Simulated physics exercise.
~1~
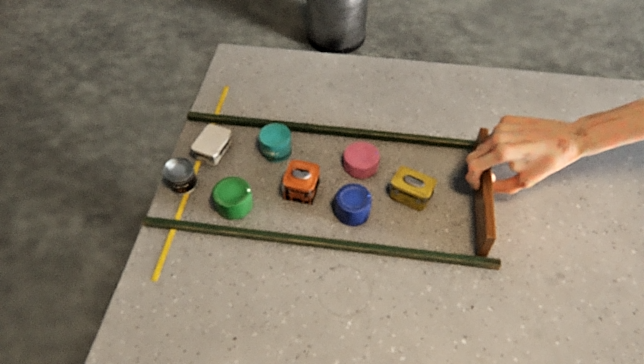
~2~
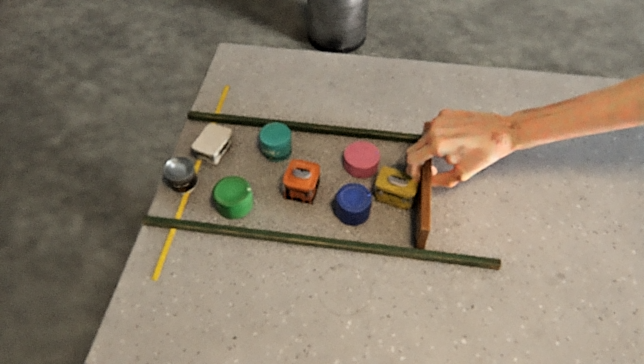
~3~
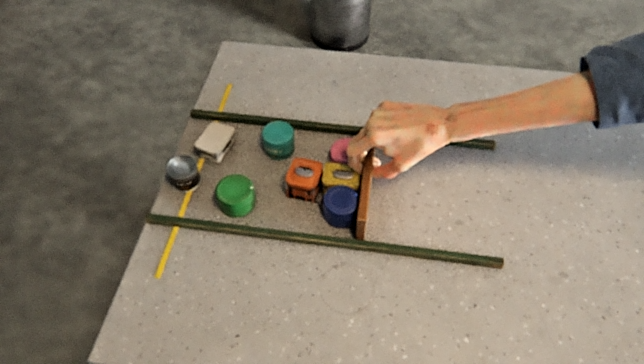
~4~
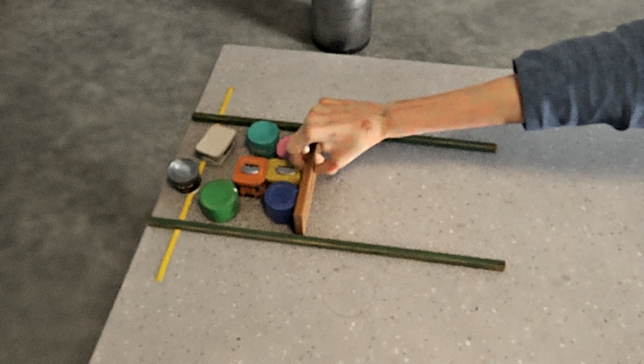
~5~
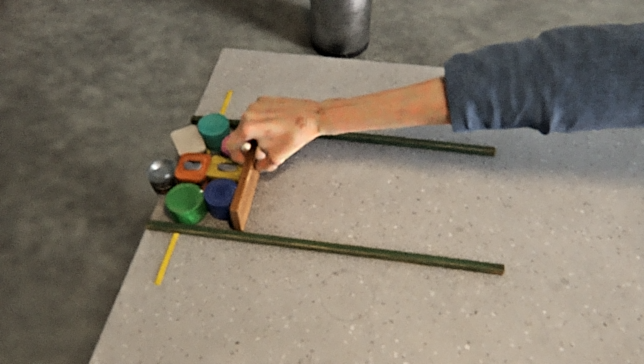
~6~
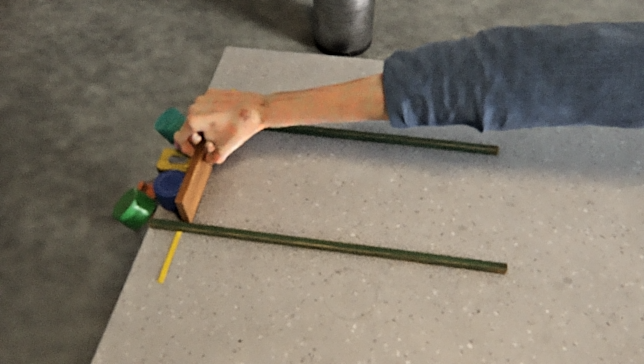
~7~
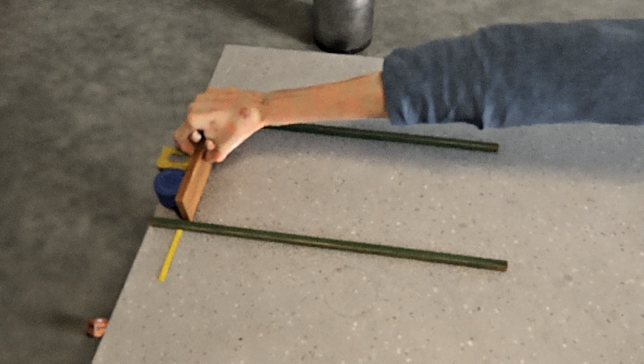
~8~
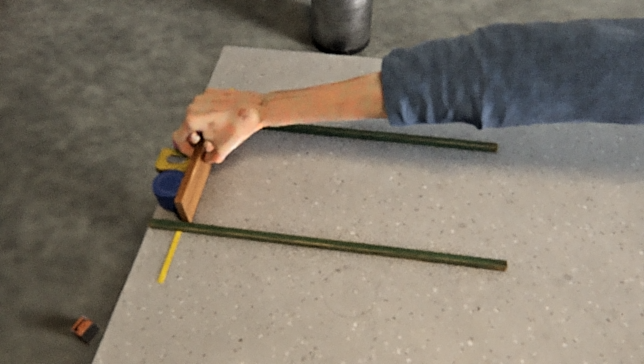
We see a hand slide a wooden board leftward between two green rods, gathering small tubs and cases and pushing them toward the table's end. Several go over the edge, including the green lid and orange case, while the yellow case and blue tub remain against the board.
